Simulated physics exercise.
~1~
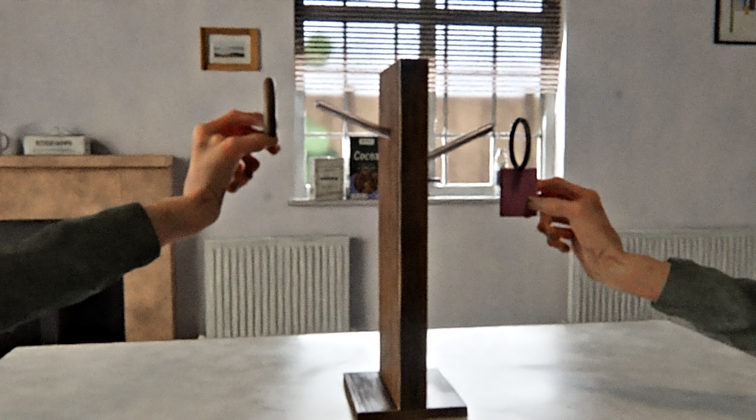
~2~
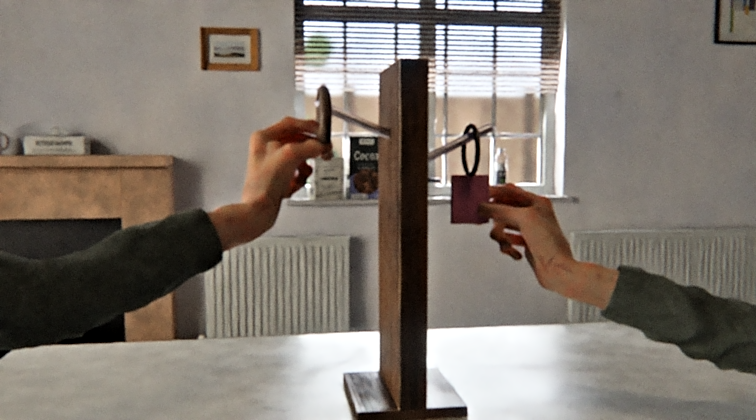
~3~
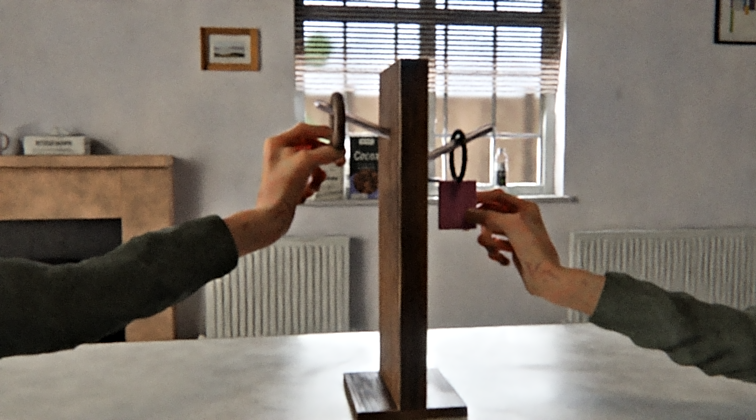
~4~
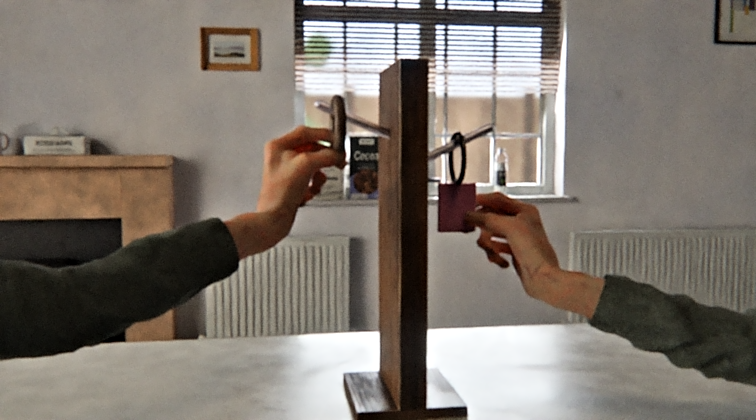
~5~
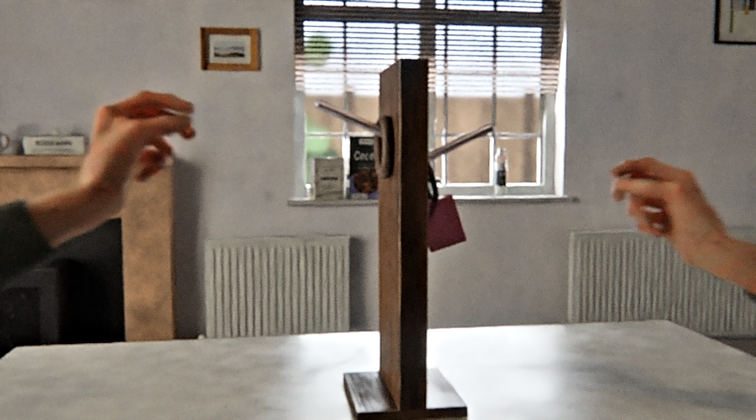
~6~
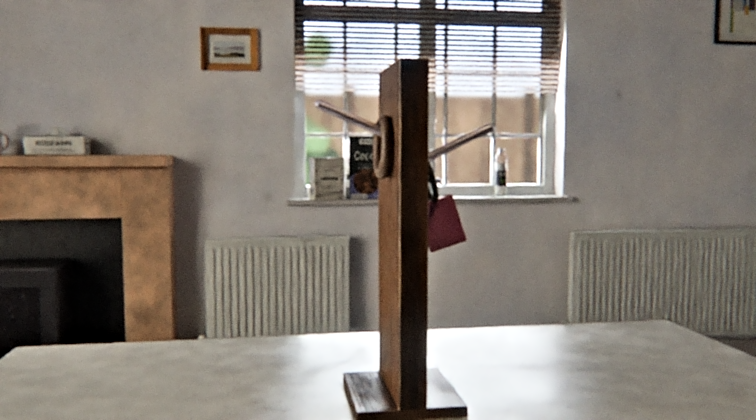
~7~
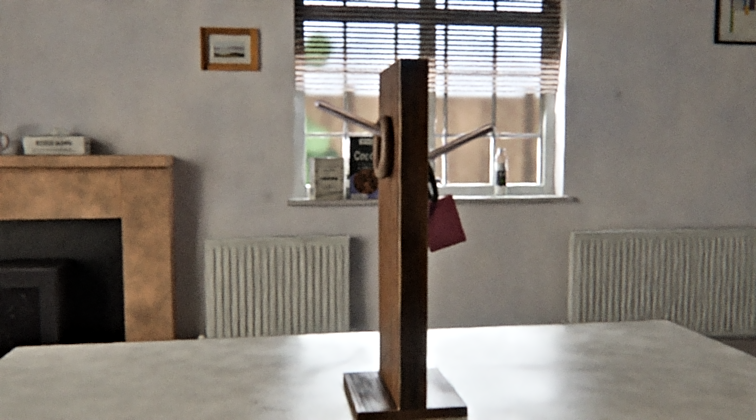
Two hands brought a brown ring of tape and a pink tag with a dark loop in from opposite sides onto the pegs of a wooden stand, then let go and withdrew, leaving both hanging close to the post, the tag tilted.
